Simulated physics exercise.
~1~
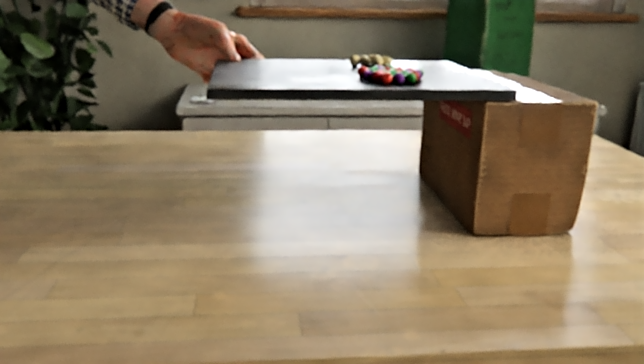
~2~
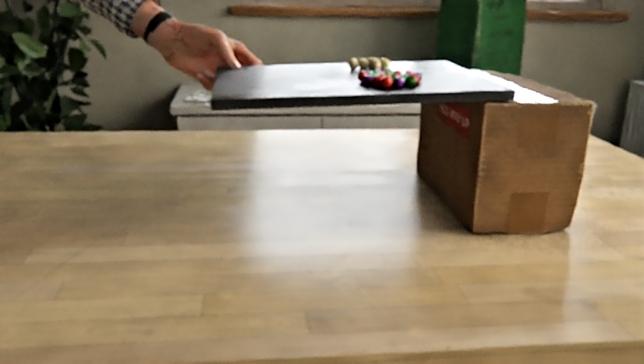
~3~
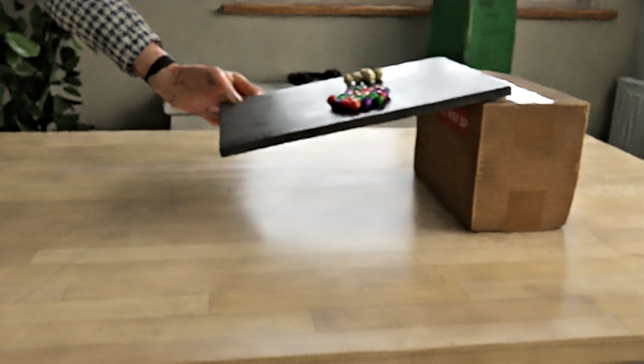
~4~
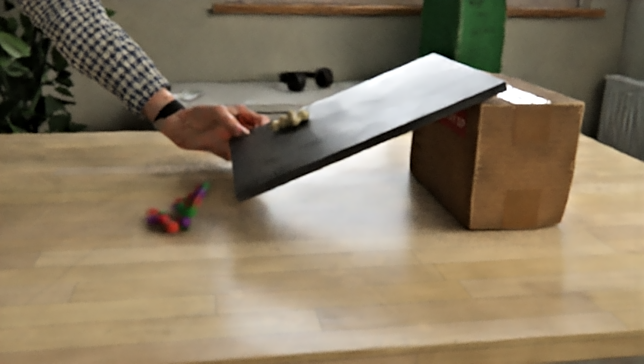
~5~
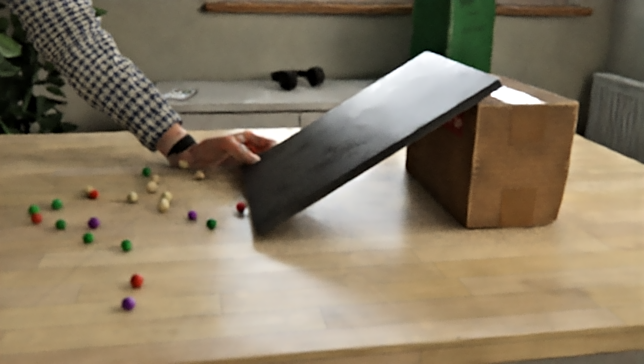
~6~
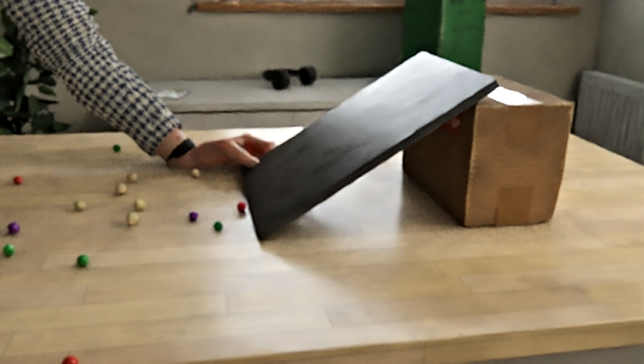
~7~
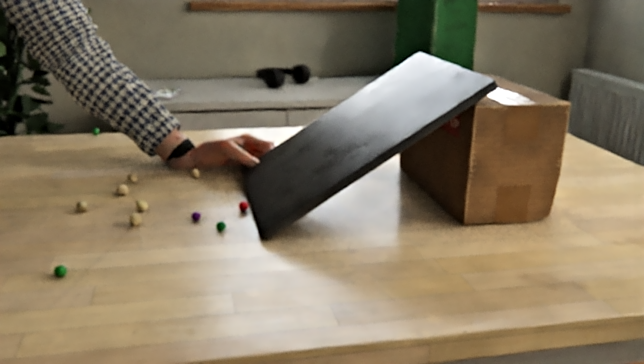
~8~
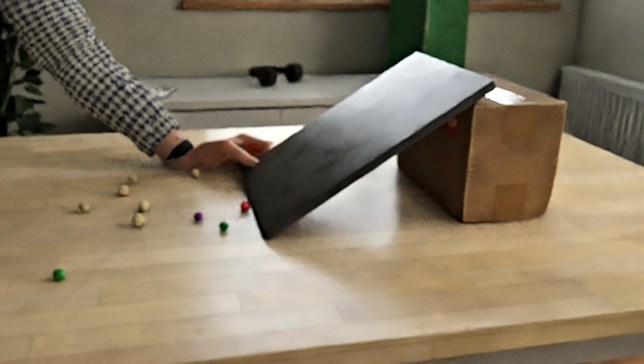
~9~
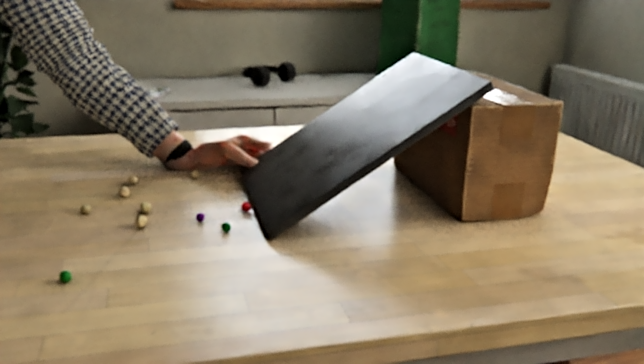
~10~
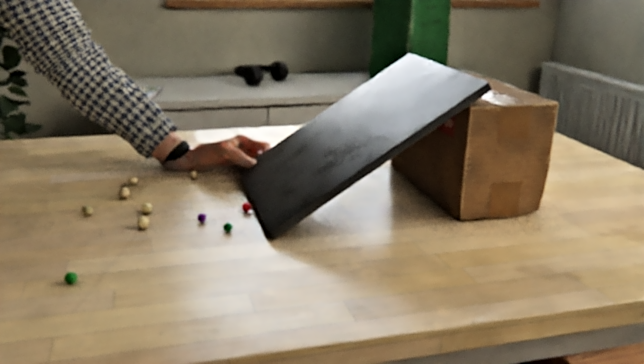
A hand lowers a black board's end, and colourful beads roll farther than pale ones.
